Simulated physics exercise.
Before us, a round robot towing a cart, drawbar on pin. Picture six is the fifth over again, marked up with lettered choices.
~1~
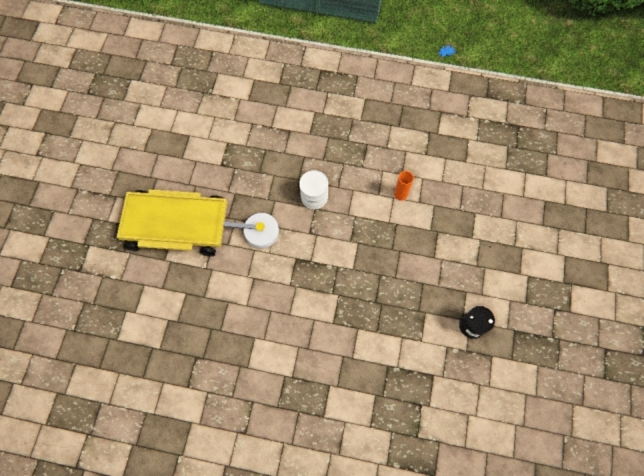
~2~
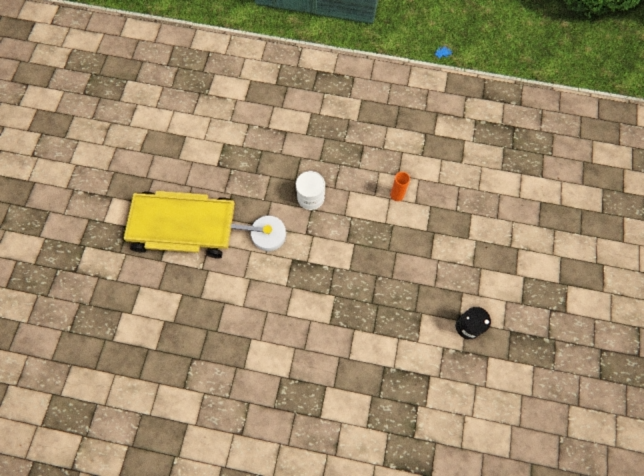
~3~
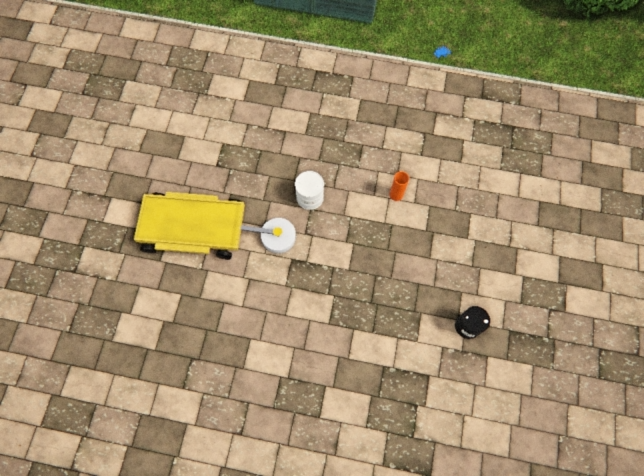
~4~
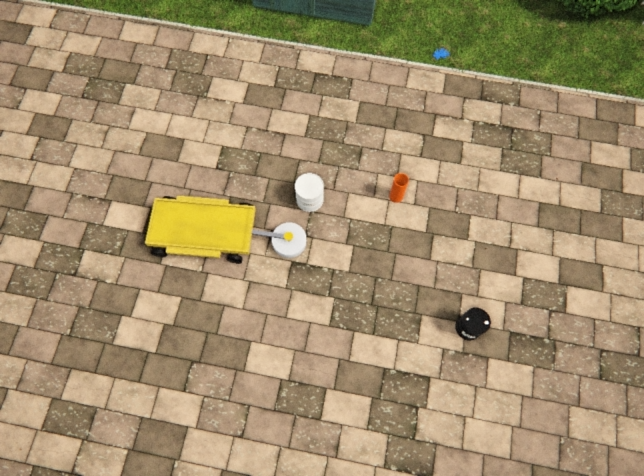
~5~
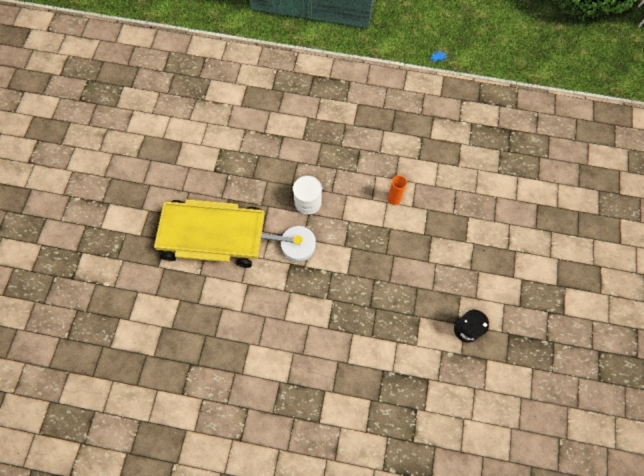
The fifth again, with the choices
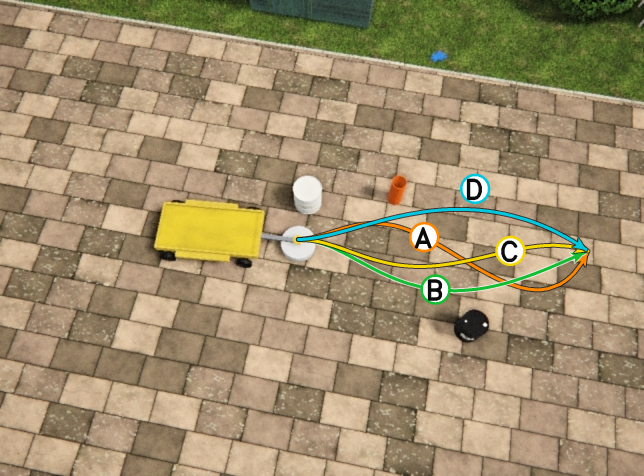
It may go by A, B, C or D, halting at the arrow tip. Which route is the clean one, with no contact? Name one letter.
Choose route C.
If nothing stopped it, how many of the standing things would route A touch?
In all, one.
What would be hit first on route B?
It meets the black keg.
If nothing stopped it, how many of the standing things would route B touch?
One.
On the marked copy, A from (298, 240) via (448, 250) to (587, 253); B from (298, 240) via (442, 290) to (584, 253); C from (298, 240) via (441, 265) to (588, 251); D from (298, 240) via (442, 210) to (586, 250).
Taking C. A third of the way, robot (397, 268), cart (310, 246).
Two thirds of the way, robot (497, 256), cart (411, 257).
When it is over, robot (584, 254), cart (499, 251); nothing has been touched.
As for the rest, A meets the white keg; B meets the black keg; D meets the orange post and white keg.
